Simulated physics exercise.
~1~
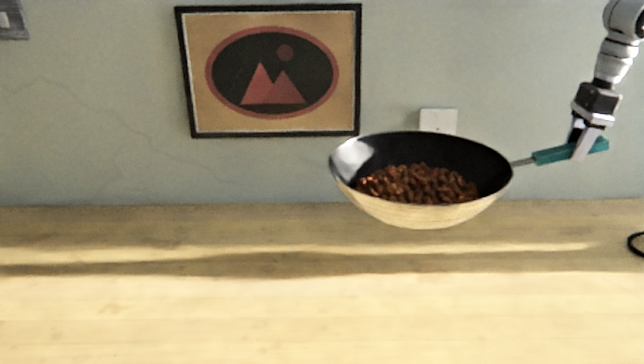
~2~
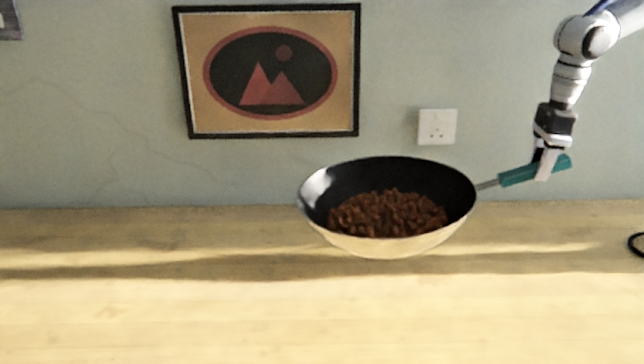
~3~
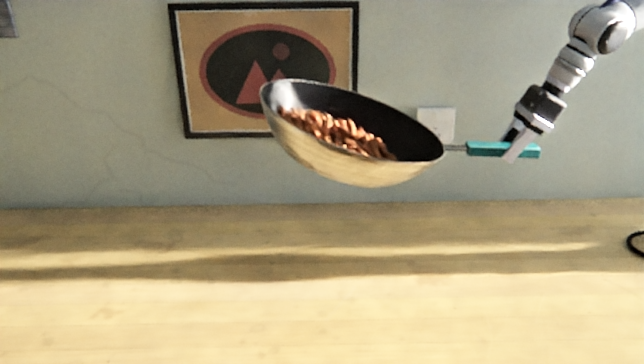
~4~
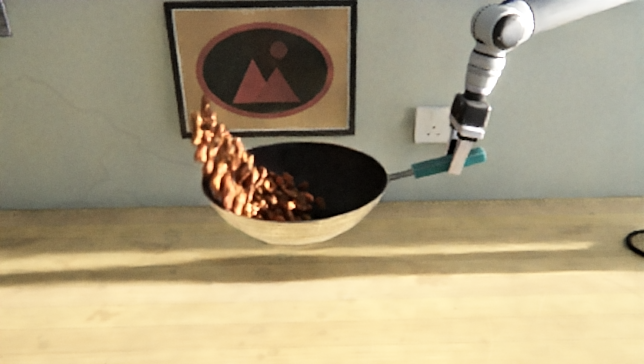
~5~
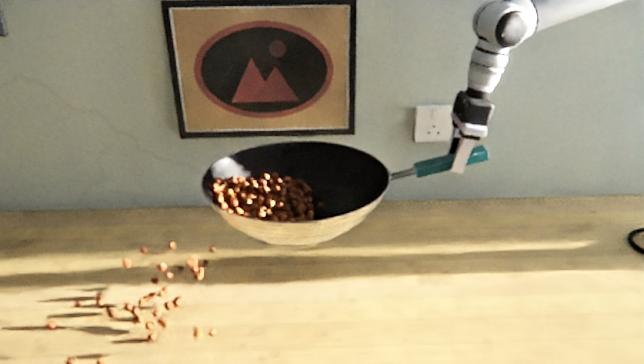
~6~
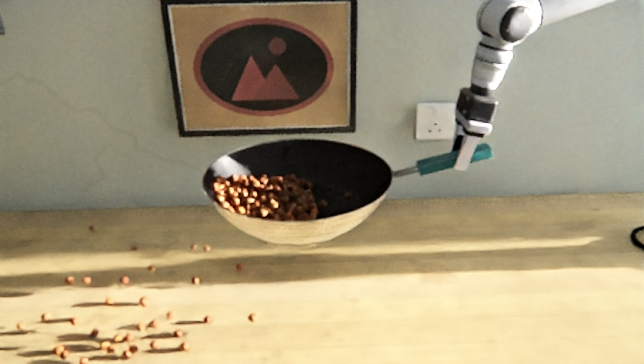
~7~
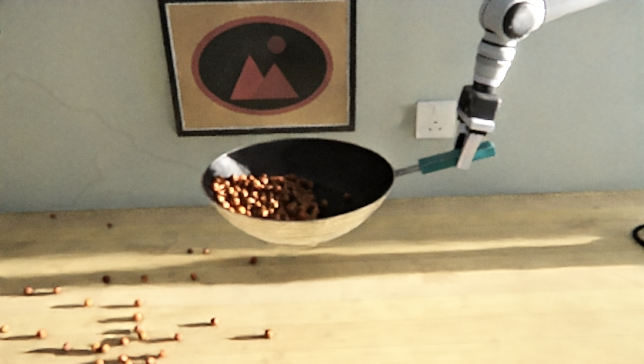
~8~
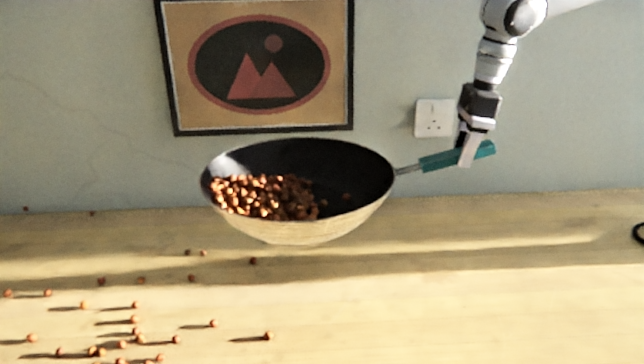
A robot arm tosses hazelnuts in a frying pan, spilling some onto the table.
